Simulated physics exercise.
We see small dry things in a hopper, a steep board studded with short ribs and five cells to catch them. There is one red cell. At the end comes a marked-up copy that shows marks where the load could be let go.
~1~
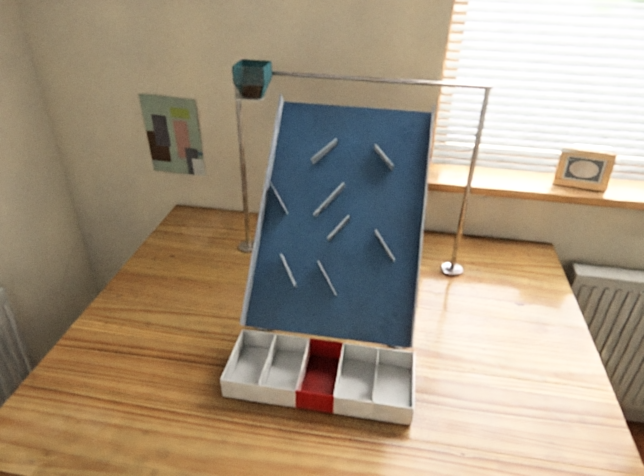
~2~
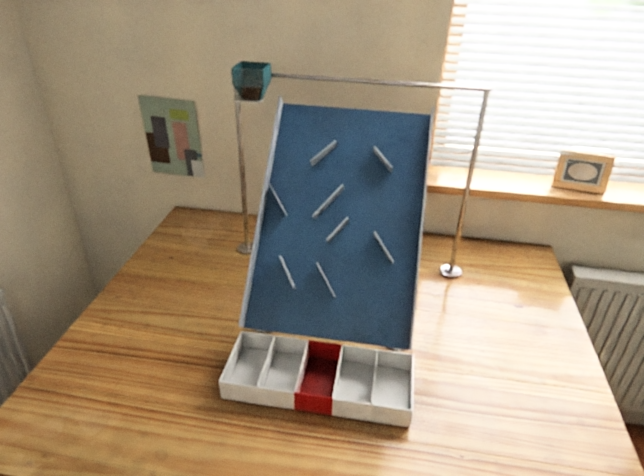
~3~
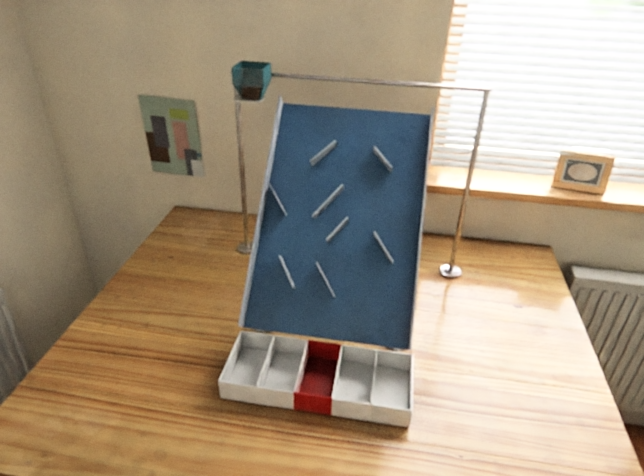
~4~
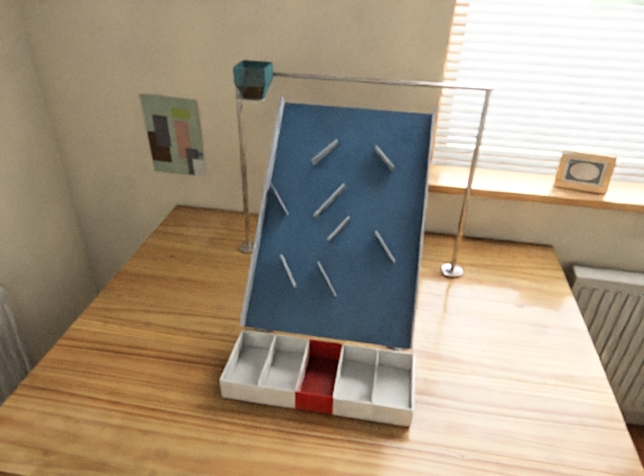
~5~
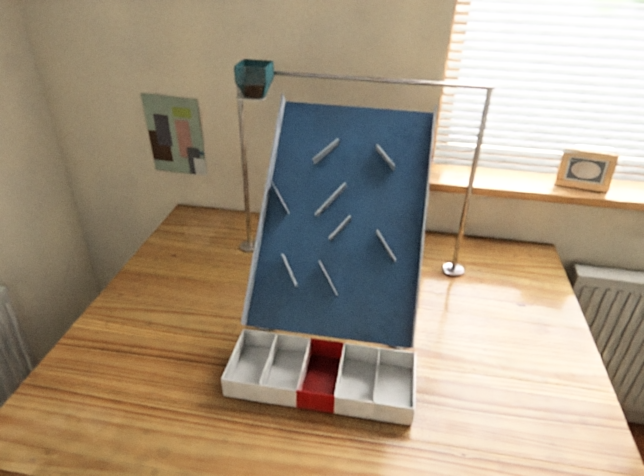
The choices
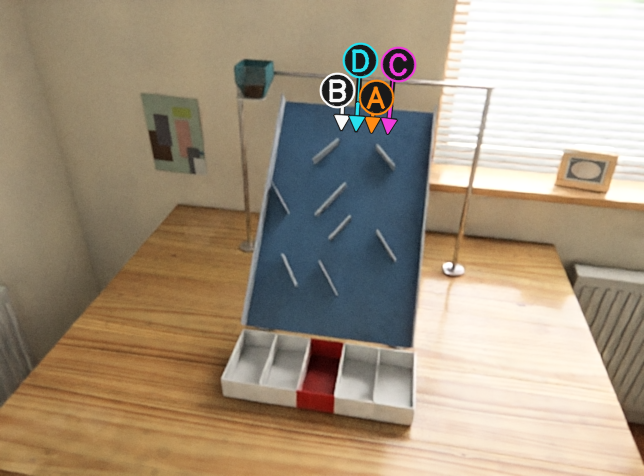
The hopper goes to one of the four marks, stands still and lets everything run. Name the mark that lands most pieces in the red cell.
Take B.
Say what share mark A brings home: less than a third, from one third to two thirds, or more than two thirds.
Mark A gives less than a third.
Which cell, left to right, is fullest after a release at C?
The fifth.
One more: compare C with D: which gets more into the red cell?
Here it is mark D.
On the marked copy, mark A meets the board at (371, 127); mark B meets the board at (341, 124); mark C meets the board at (388, 128); mark D meets the board at (356, 125).
With A, close to a quarter in the red cell, close to two thirds in other cells, a small share outside the box.
With B, close to a third in the red cell, close to half in other cells, a small share outside the box.
With C, a small share in the red cell, the bulk in other cells, a small share outside the box.
With D, close to a quarter in the red cell, close to two thirds in other cells, a small share outside the box.
